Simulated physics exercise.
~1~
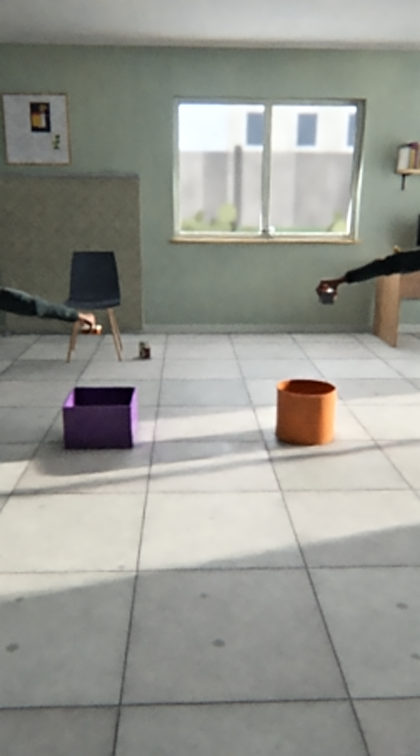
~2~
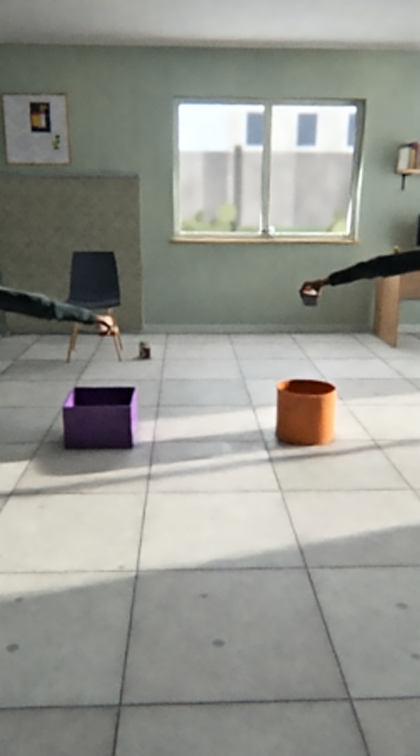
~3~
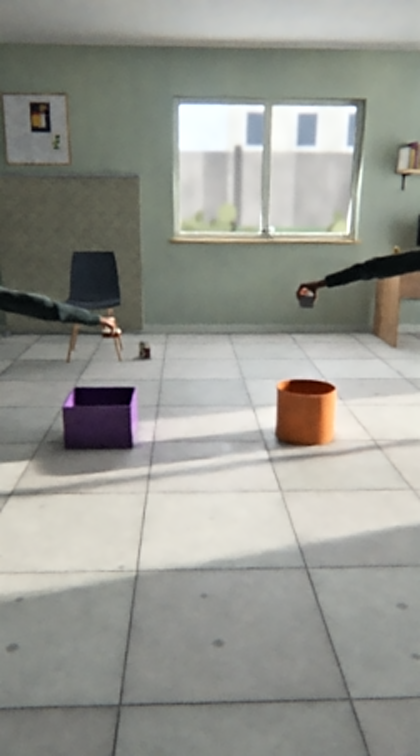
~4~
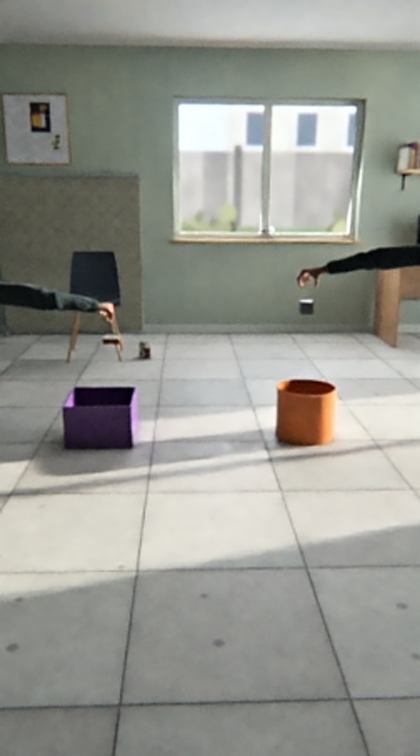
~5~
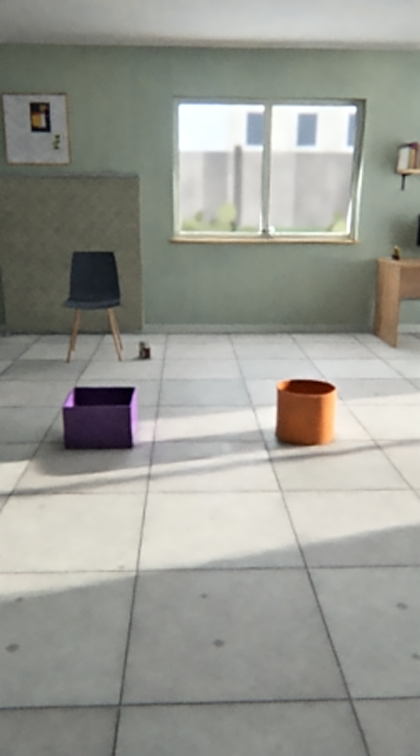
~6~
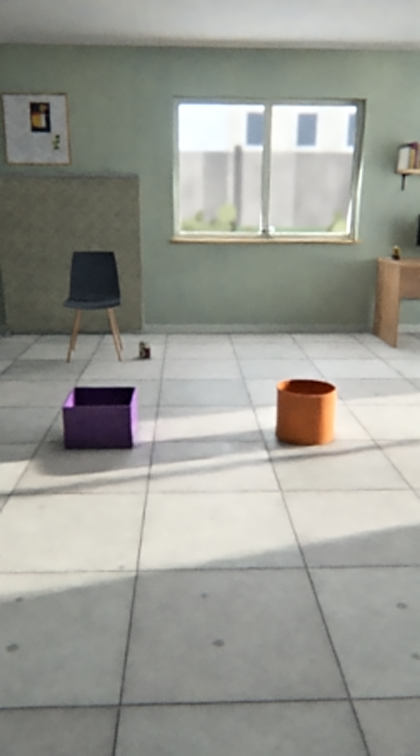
An orange sponge and a grey block, each held by a hand reaching in from opposite sides, move inward above a purple crate on the left and an orange bucket on the right; both hands let go, and the objects drop into the containers as the arms withdraw.
